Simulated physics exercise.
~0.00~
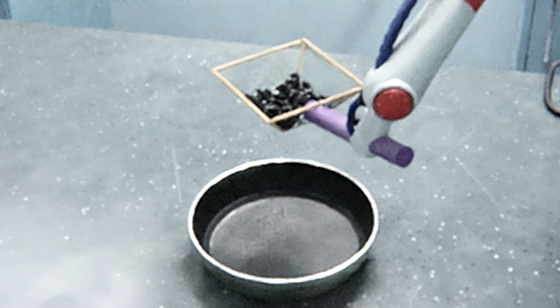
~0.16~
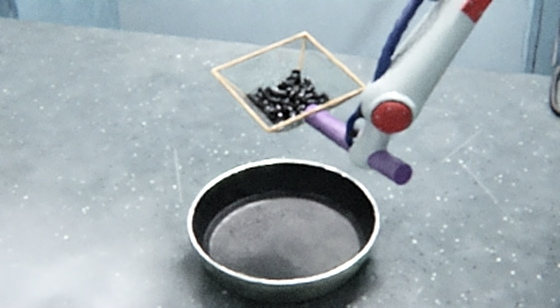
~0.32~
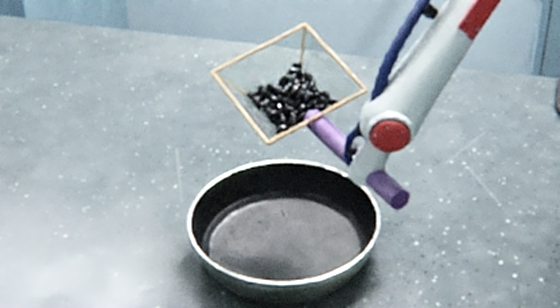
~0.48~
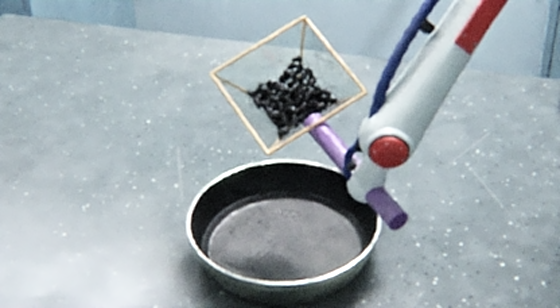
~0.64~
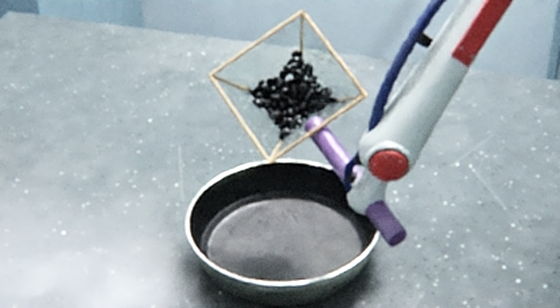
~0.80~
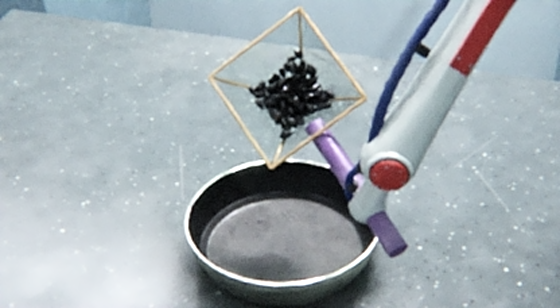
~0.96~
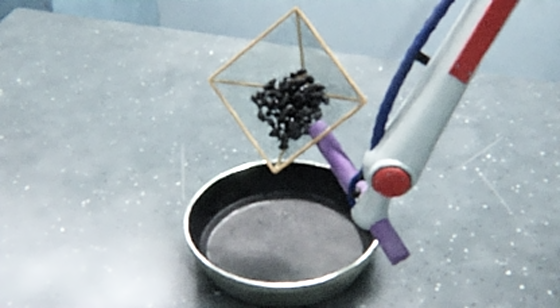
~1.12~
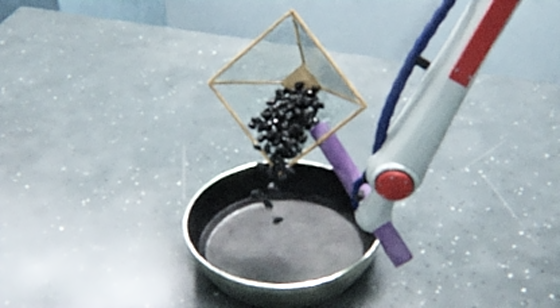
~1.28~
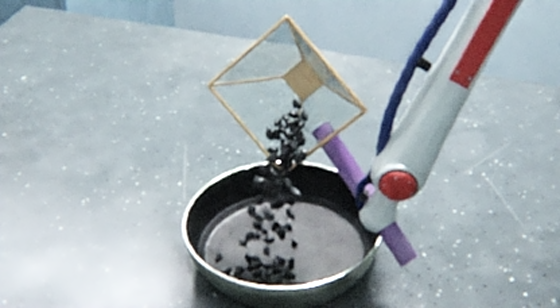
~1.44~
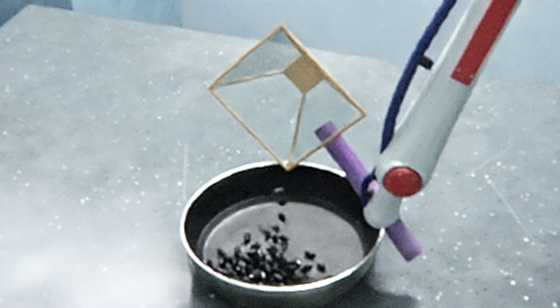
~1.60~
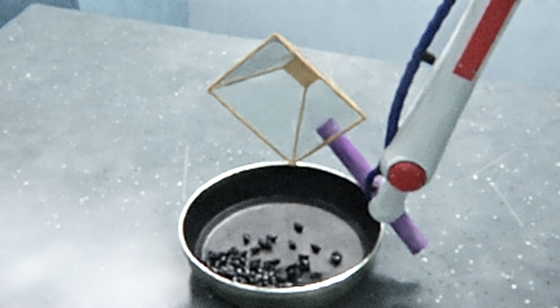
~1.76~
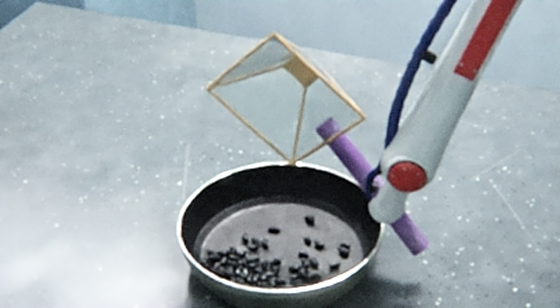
A robotic arm tilts a clear, flaring scoop until all its black beans fall into the pan below.
